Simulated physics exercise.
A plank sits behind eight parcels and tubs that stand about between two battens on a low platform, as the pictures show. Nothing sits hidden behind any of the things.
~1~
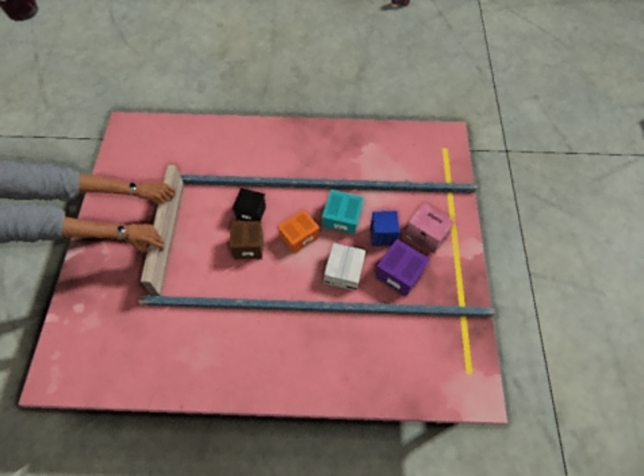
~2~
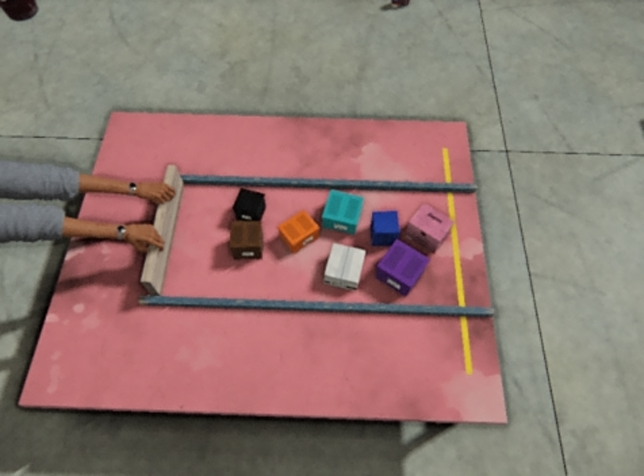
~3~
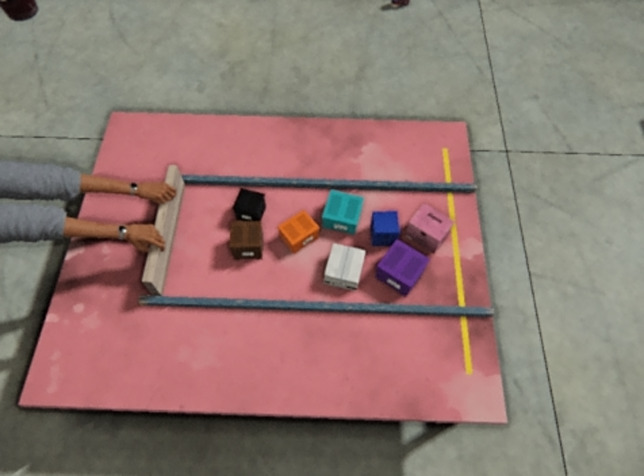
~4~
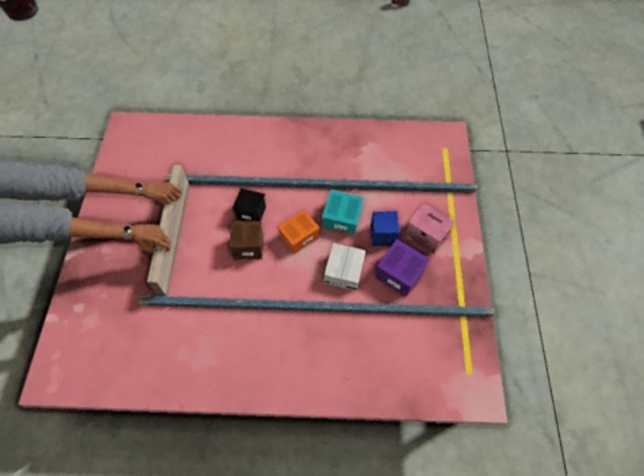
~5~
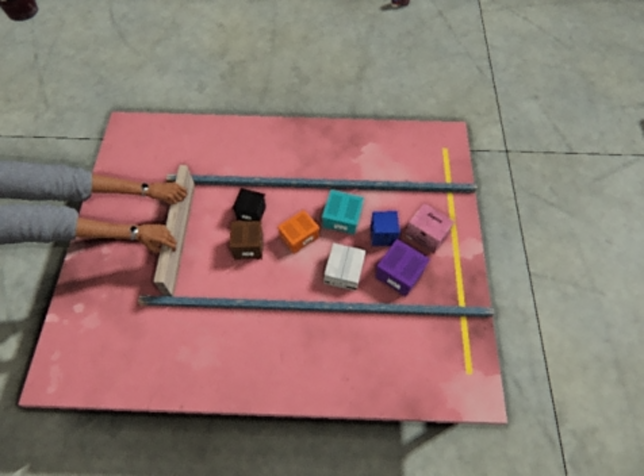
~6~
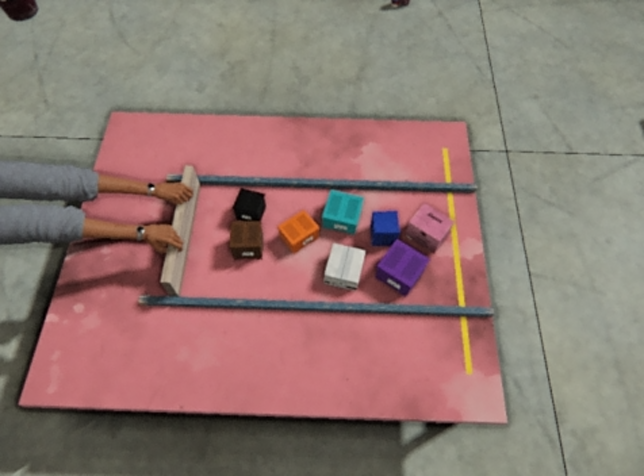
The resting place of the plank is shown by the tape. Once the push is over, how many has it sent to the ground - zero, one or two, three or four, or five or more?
Well, the ones that get knocked off number no fewer than five.
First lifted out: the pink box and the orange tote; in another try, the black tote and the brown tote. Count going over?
The counts: 3 and 3.
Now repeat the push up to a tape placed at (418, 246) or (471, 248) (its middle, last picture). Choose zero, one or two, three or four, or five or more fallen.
First place: 1 or 2; second place: At least five.
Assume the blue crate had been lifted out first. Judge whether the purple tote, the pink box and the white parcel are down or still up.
The purple tote goes down, the pink box goes down and the white parcel is still up.
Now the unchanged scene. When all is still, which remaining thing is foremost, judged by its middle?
The orange tote ends nearest.
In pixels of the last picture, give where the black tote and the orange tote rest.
The black tote comes to rest at (467, 208), and the orange tote comes to rest at (482, 233).
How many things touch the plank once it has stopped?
The number is 2.
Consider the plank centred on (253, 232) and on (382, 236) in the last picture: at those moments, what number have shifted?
Moved so far: 3, then 8.
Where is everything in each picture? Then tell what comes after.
In the first picture, pink box (429, 229); purple tote (402, 269); blue crate (385, 229); plank (165, 229); tape (456, 247).
In the second picture, purple tote (402, 269); plank (165, 229).
In the third picture, blue crate (385, 229); black tote (250, 207).
In the fourth picture, pink box (429, 229); turquoise tote (343, 213).
In the fifth picture, purple tote (402, 269); orange tote (299, 232).
In the sixth picture, pink box (429, 229); purple tote (402, 269); blue crate (385, 229); plank (182, 230); tape (456, 247).
Soon after, none off yet; pink box at rest near (429, 229); purple tote at rest near (402, 269); blue crate at rest near (386, 228).
In the end, the number that fall off is five or more; gone, turquoise tote, white parcel, blue crate, purple tote and pink box.
